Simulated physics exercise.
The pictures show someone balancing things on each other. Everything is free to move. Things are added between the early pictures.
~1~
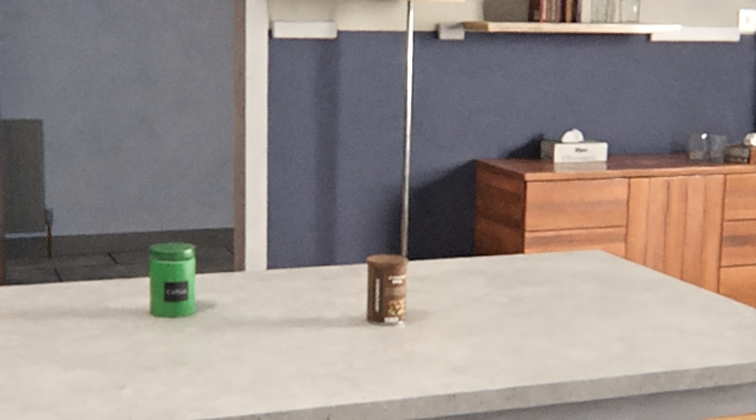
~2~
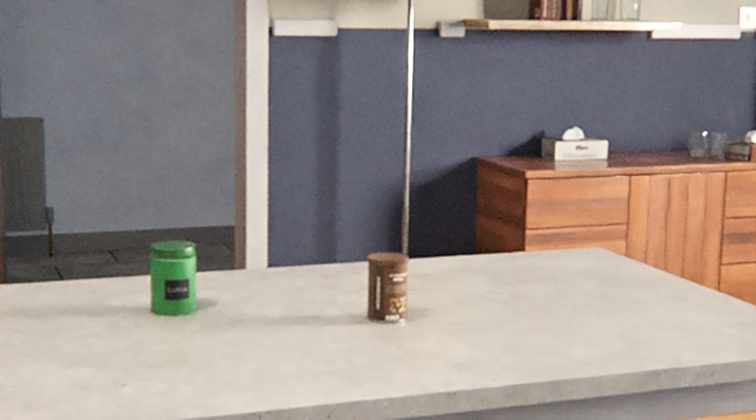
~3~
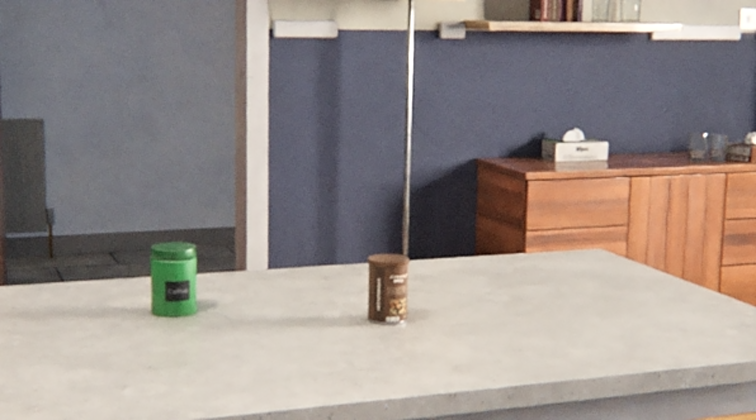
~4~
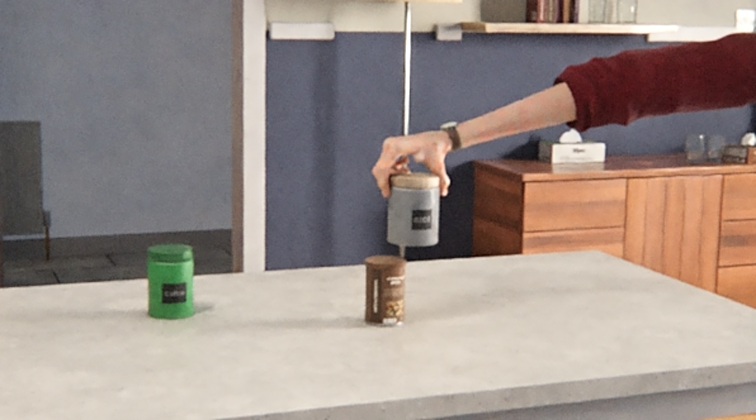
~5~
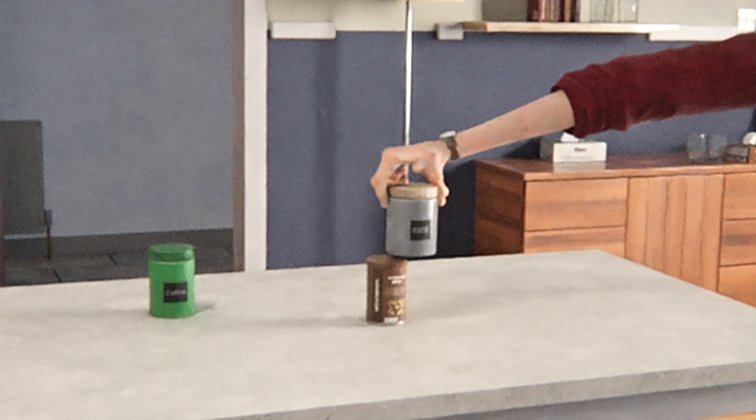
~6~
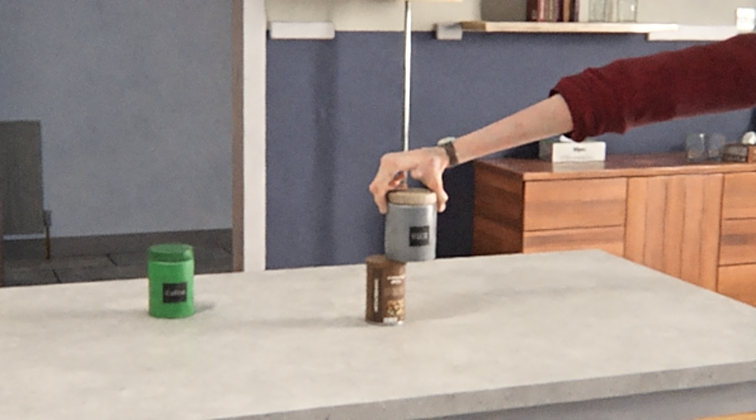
A hand lowers a grey jar onto the brown tin beside a green jar.
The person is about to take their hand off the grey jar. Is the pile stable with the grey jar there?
It gives way.
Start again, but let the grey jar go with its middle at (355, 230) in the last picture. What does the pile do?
Then it gives way.
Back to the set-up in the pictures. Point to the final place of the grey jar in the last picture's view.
At about (452, 293).
Then, 0.40 s on from there, grey jar now fallen.
Then, 0.50 s on from there, things are still on the move.
Then, 1.30 s on from there, nothing new.
In the end, fallen, grey jar; the other 2 unmoved. At the end, from the last picture's camera, grey jar near (452, 293). The pile loses its balance.
